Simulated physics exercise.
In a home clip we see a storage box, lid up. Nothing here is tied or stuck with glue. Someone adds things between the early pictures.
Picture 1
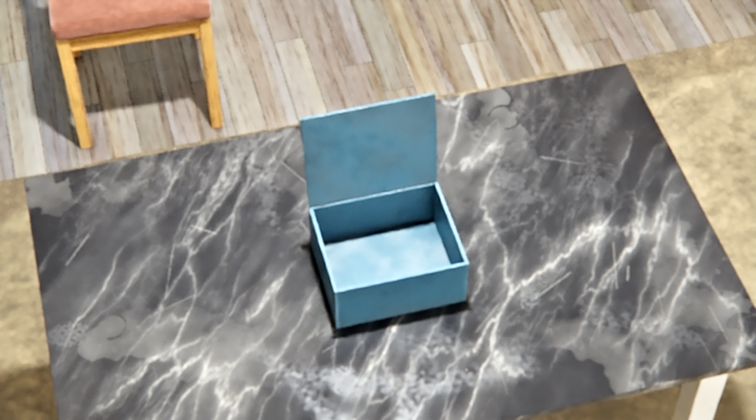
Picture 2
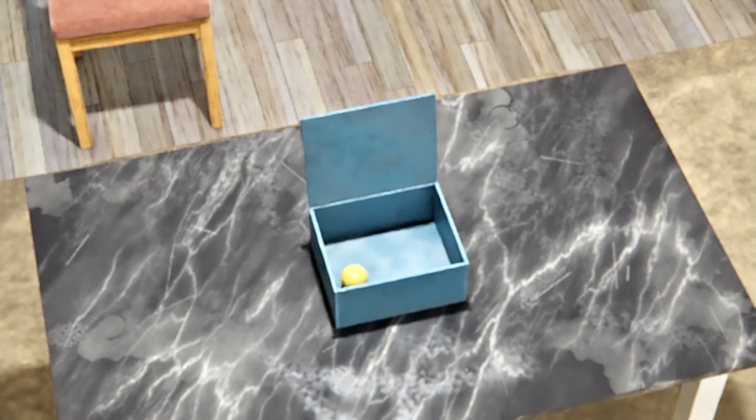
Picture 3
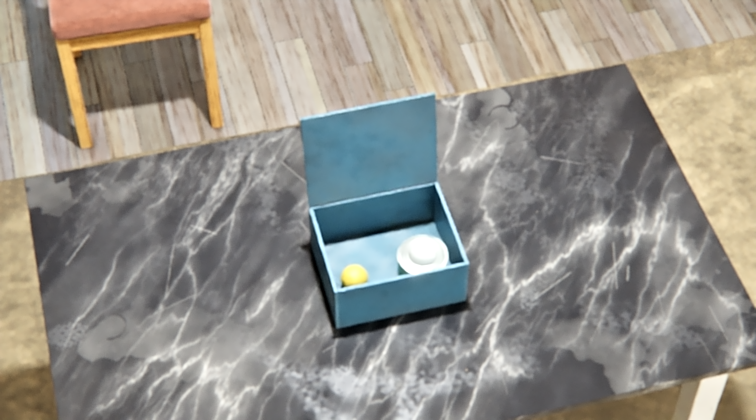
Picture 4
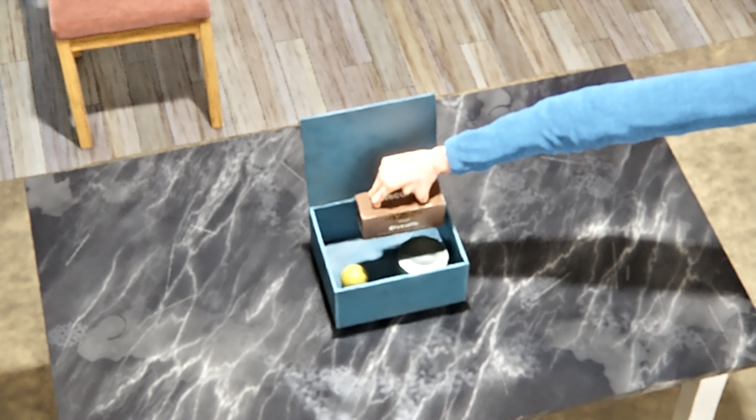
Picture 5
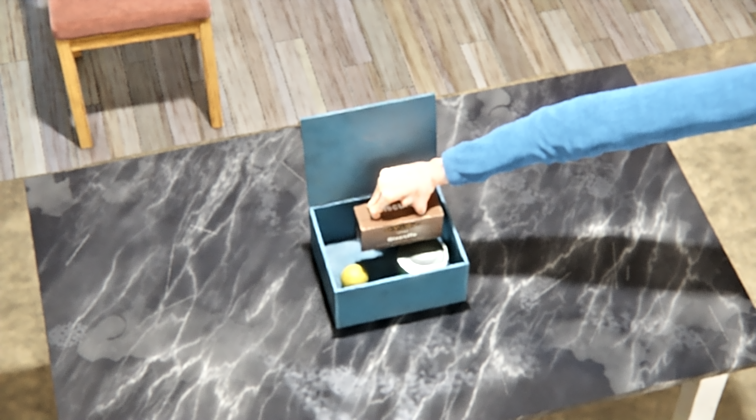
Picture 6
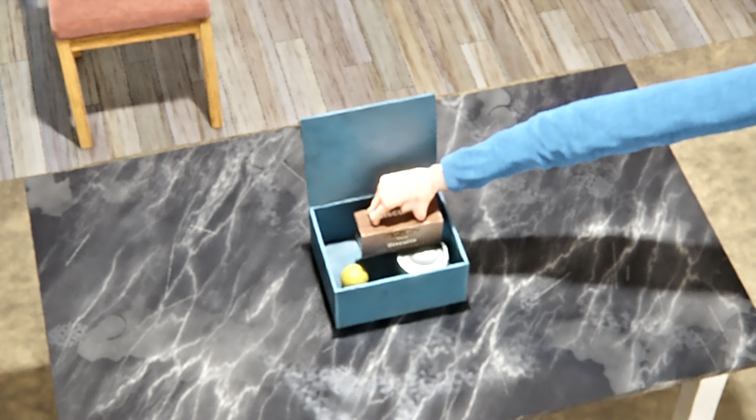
A hand lowers a brown carton into a blue box holding a yellow lemon.
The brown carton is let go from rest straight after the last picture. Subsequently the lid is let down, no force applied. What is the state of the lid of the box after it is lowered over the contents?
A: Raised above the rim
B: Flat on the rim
Flat on the rim.
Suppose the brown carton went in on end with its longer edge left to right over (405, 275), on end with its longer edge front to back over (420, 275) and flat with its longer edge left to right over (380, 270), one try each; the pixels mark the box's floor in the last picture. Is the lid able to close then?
Case one lid open, case two lid open, case three lid shut.
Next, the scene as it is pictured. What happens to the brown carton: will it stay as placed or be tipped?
Well, it ends up skewed.
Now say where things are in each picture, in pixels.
In the first picture, the last thing is not in view yet.
In the second picture, the last thing is not in view yet; yellow lemon (354, 278).
In the third picture, the last thing is not in view yet; yellow lemon (354, 278).
The fourth picture shows on its way; brown carton (400, 210); yellow lemon (354, 278).
The fifth picture shows on its way; brown carton (398, 222); yellow lemon (354, 278).
The sixth picture shows in place under the hand; brown carton (398, 228); yellow lemon (354, 278).
Then, 0.40 s after the last picture, brown carton on its side near (393, 232).
Then, 1.50 s after the last picture, lid 75° above the rim; brown carton on its side near (395, 234); yellow lemon rolled a little.
Then, 1.80 s after the last picture, lid 39° above the rim; brown carton on its side near (395, 234); yellow lemon rolled a little.
Then, 2.00 s after the last picture, lid shut; brown carton on its side near (395, 234); yellow lemon rolled a little.
At rest, lid shut; tipped over in the box, brown carton; the other 2 in place. Seen from the same camera at the end, brown carton near (395, 234).
